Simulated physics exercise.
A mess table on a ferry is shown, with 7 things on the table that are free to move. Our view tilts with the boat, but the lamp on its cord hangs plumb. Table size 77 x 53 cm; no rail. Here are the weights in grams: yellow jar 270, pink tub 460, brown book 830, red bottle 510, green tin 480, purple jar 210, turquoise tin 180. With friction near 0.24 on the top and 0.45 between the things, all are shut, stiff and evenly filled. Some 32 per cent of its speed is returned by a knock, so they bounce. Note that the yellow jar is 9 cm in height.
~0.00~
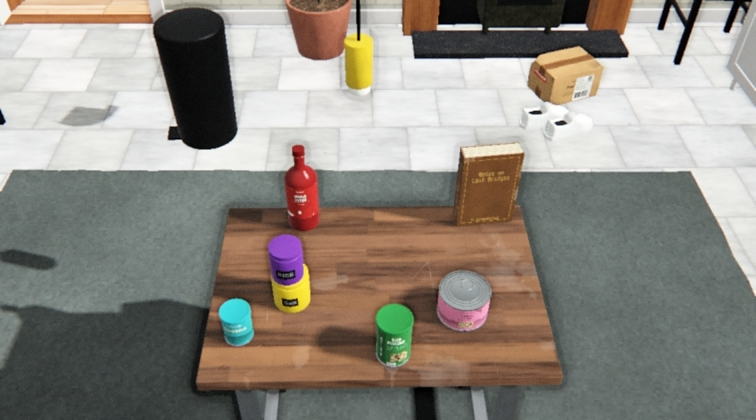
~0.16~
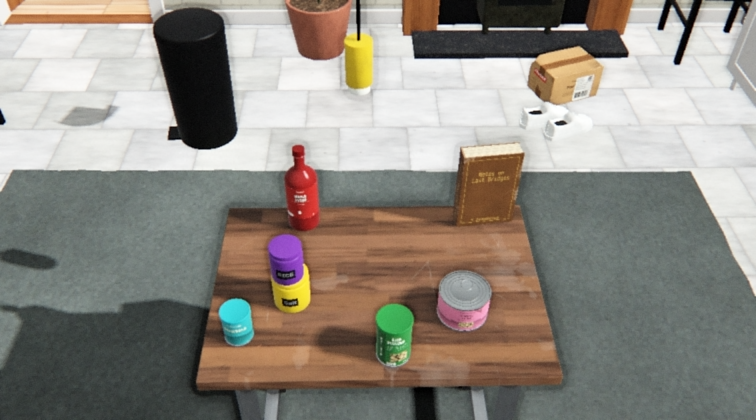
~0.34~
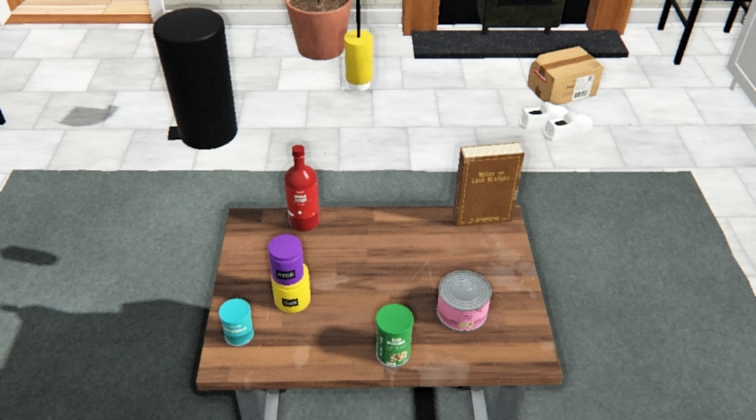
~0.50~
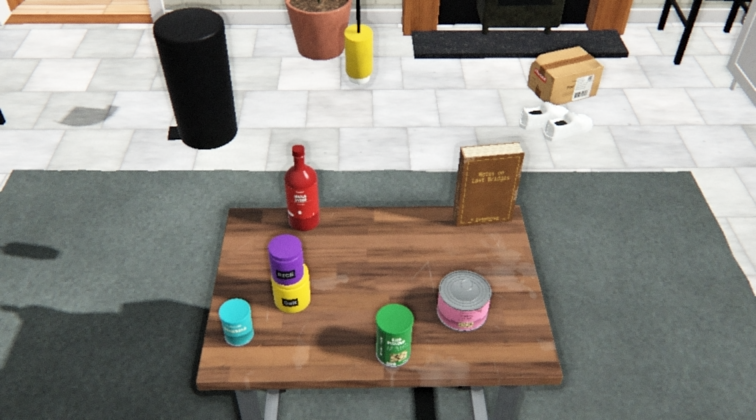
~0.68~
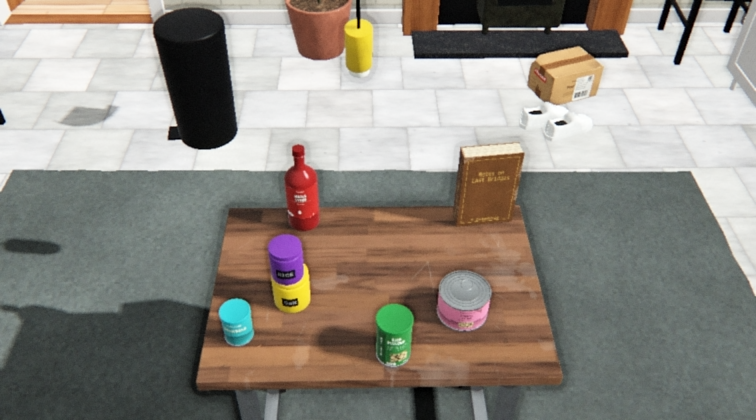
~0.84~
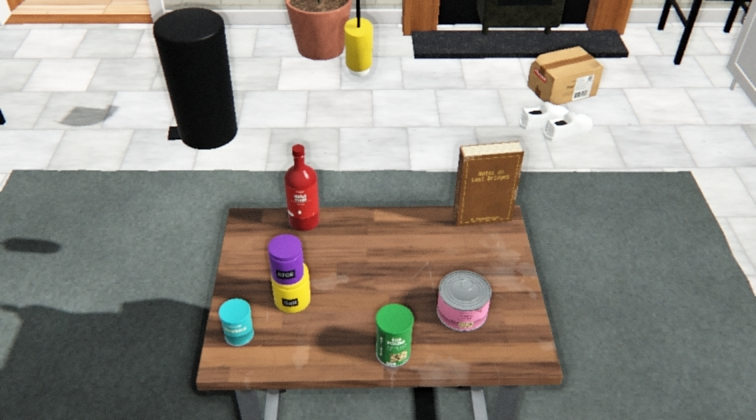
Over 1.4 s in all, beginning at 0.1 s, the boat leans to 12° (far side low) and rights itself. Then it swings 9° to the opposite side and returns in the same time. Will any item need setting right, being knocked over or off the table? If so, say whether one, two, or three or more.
Yes, one.
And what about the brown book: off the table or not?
When everything stops, the brown book is out of bounds.
After 1.34 s, floor tilted 1°, far side down; brown book now off the table.
After 1.54 s, boat level.
After 1.64 s, floor tilted 1°, near side down.
After 1.94 s, floor tilted 6°, near side down.
In the end (3.4 s), off the table, brown book; the other 6 under 5 cm from the start. At the end, from the last picture's camera, yellow jar near (291, 286), pink tub near (464, 301).
